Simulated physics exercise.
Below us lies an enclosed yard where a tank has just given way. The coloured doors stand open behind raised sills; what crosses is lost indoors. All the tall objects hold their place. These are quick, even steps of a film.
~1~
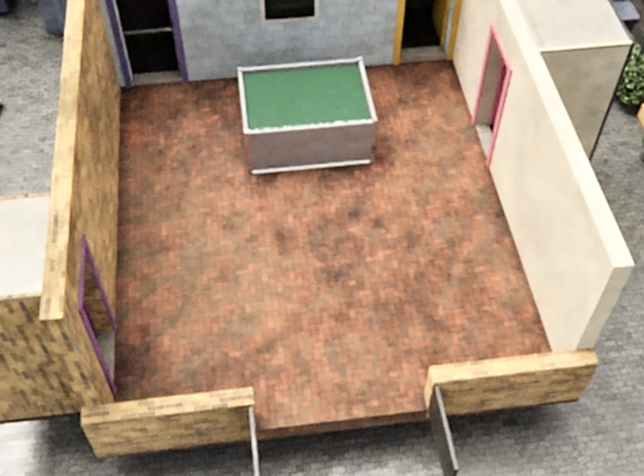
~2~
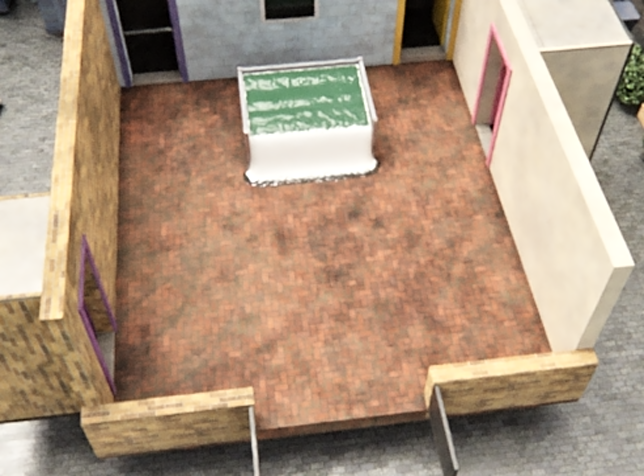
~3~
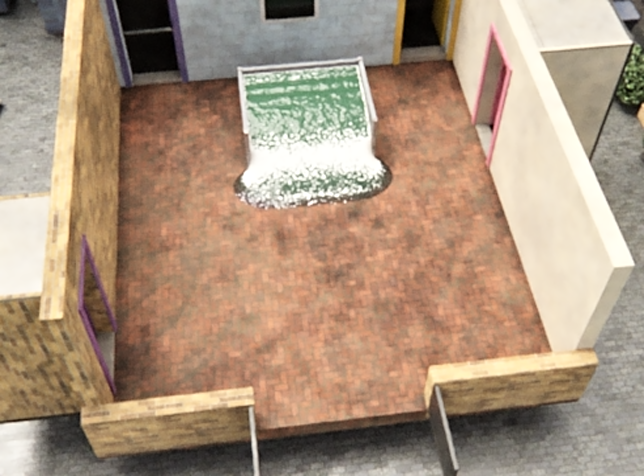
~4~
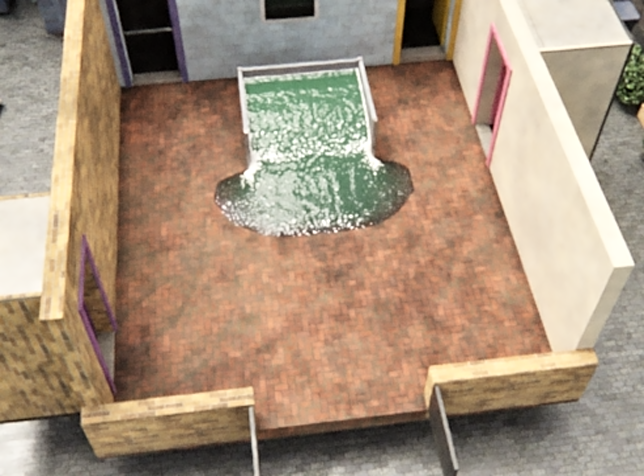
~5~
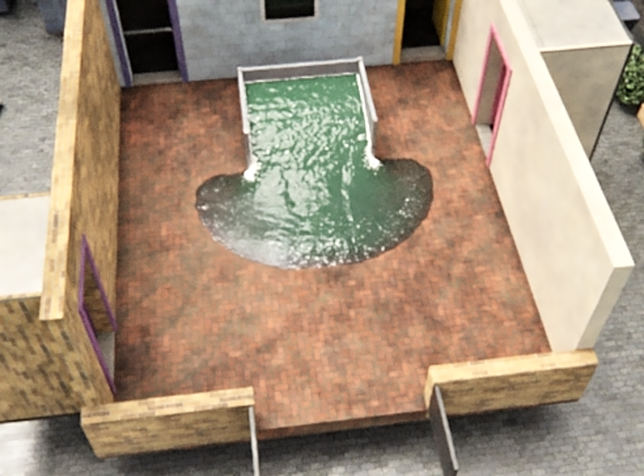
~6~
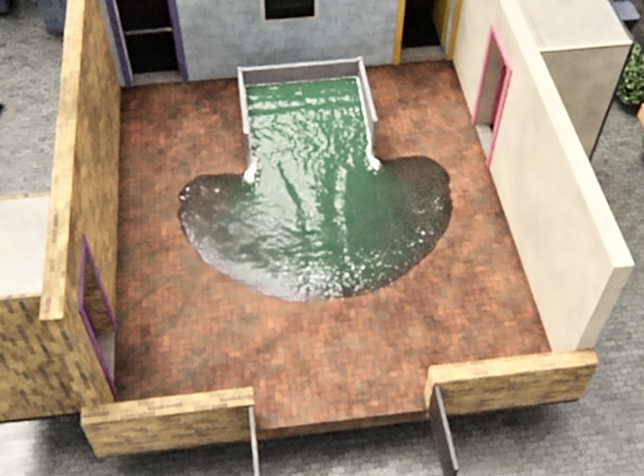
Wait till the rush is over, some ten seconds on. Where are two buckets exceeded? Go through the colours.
One by one: The blue door holds within the limit; the purple door floods; the yellow door holds within the limit; the pink door holds within the limit.
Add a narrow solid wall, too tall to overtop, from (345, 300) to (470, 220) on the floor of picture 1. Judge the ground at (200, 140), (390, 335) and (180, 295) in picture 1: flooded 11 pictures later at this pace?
In turn: Free of water, free of water, covered.
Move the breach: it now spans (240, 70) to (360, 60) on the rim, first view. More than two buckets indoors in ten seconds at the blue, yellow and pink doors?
One by one: Blue goes over, yellow lets more in, pink goes over.
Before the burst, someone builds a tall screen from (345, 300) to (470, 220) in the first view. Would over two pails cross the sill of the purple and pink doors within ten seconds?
Then: The purple door goes over; the pink door floods.
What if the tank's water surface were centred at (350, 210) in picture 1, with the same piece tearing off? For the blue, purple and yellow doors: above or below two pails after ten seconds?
The blue one holds; the purple one keeps below it; the yellow one holds.
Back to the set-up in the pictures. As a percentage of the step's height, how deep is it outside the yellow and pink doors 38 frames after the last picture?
Roughly 0 per cent, then 110 per cent.
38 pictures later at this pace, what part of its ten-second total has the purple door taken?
About 100 per cent.
A moment on, water covers 55 % of the floor; the blue door not reached, the purple door not reached, the yellow door not reached, the pink door not reached.
Next, water covers 60 % of the floor; the blue door not reached, the purple door wet at the sill, nothing in, the yellow door not reached, the pink door wet at the sill, nothing in.
Then, water covers 60 % of the floor; the blue door not reached, the purple door under two buckets in, the yellow door not reached, the pink door wet at the sill, nothing in.
Later, water covers 65 % of the floor; the blue door not reached, the purple door over two buckets in, the yellow door not reached, the pink door wet at the sill, nothing in.
In the end, water covers 95 % of the floor; the blue door wet at the sill, nothing in, the purple door over two buckets in, the yellow door wet at the sill, nothing in, the pink door wet at the sill, nothing in.
